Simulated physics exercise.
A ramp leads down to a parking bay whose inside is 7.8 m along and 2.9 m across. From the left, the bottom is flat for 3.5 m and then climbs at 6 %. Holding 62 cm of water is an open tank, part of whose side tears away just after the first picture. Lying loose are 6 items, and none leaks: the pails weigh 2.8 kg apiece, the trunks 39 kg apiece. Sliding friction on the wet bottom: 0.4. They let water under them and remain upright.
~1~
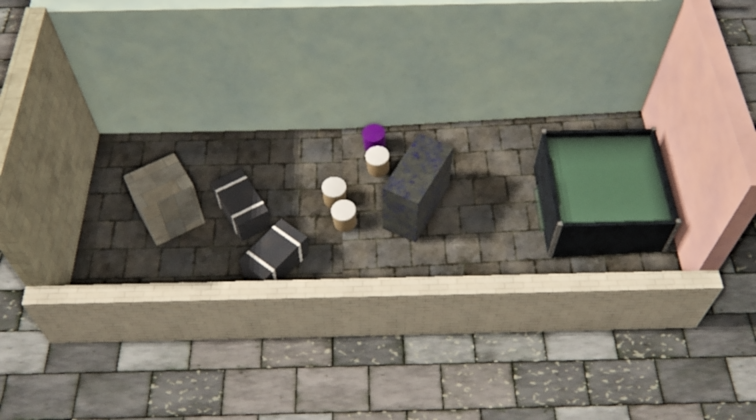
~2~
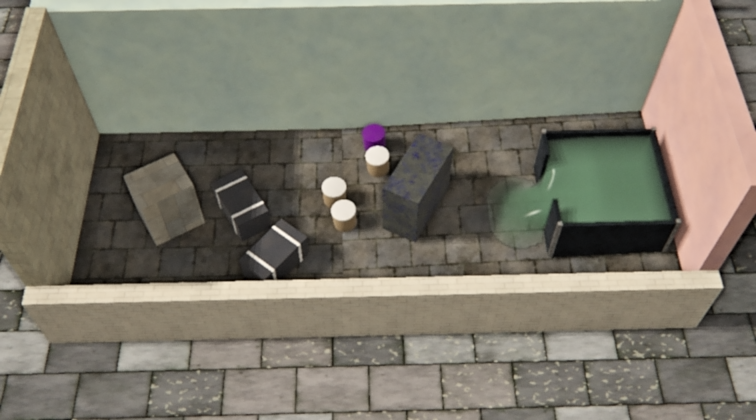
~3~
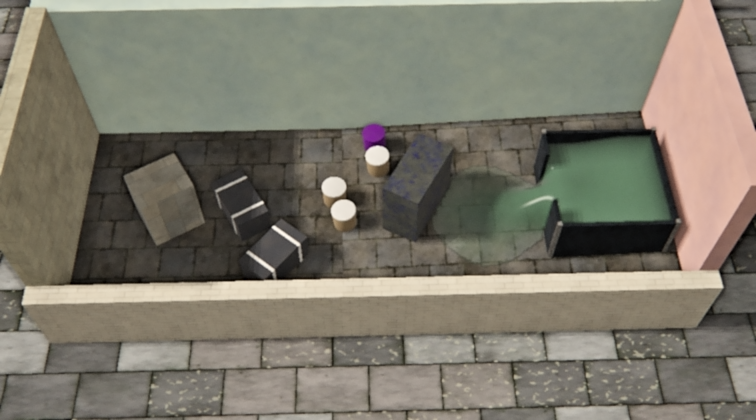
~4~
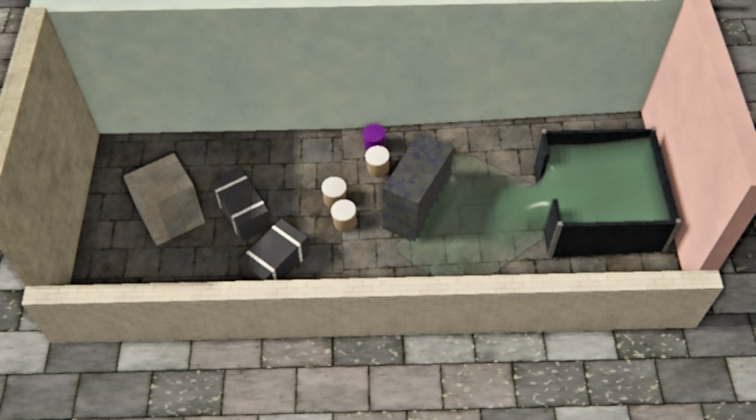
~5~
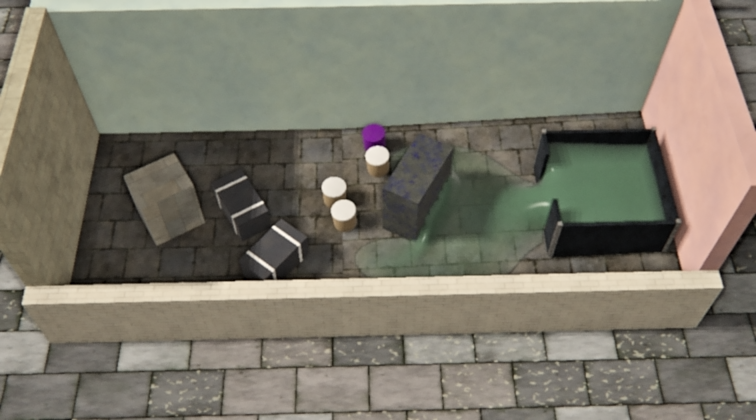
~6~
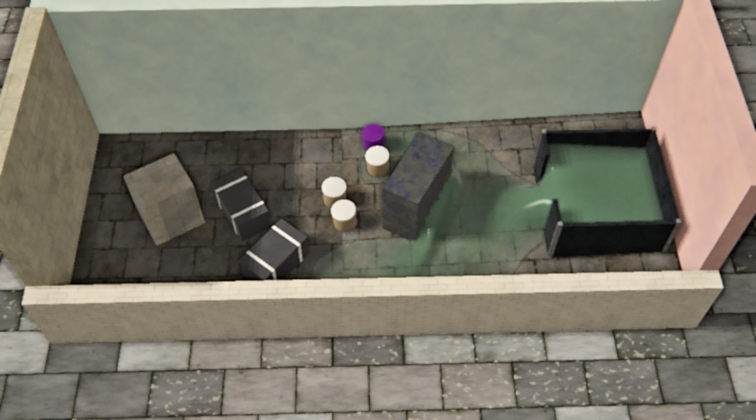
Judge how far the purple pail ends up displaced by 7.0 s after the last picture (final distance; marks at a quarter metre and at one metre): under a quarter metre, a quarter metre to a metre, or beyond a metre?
My guess is it gets taken a long distance.
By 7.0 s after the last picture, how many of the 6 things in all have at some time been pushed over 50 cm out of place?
I count 4 of them.
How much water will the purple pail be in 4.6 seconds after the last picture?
I'd say around 14 cm.
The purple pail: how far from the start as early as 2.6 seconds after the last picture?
It is about 350 cm out of place by then.
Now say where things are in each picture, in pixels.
The first picture shows the purple pail at (375, 133), on the bottom; 2.0 m2 under water; 0 of 6 have shifted.
The second picture shows the purple pail at (375, 133), on the bottom; water covers 2.7 m2; 0 of 6 have shifted.
The third picture shows the purple pail at (375, 133) rests on the ground; water covers 3.7 m2; 0 of 6 have shifted.
The fourth picture shows the purple pail at (375, 133), on the bottom; 4.5 m2 under water; 0 of 6 have shifted.
The fifth picture shows the purple pail at (375, 133) rests on the ground; water covers 5.6 m2; 0 of 6 have shifted.
The sixth picture shows the purple pail at (374, 133), on the bottom; water covers 6.9 m2; 0 of 6 have shifted.
Then, 0.6 s after the last picture the purple pail is near (322, 136), 0.7 m from its start, aground; 0 afloat.
Then, 2.6 s after the last picture the purple pail is near (136, 162), 3.3 m from its start, aground; 0 afloat.
Then, 4.6 s after the last picture the purple pail is near (171, 146), 2.8 m from its start, afloat; 1 afloat.
Then, 7.0 s after the last picture the purple pail is near (312, 193), 1.3 m from its start, afloat; 4 afloat.
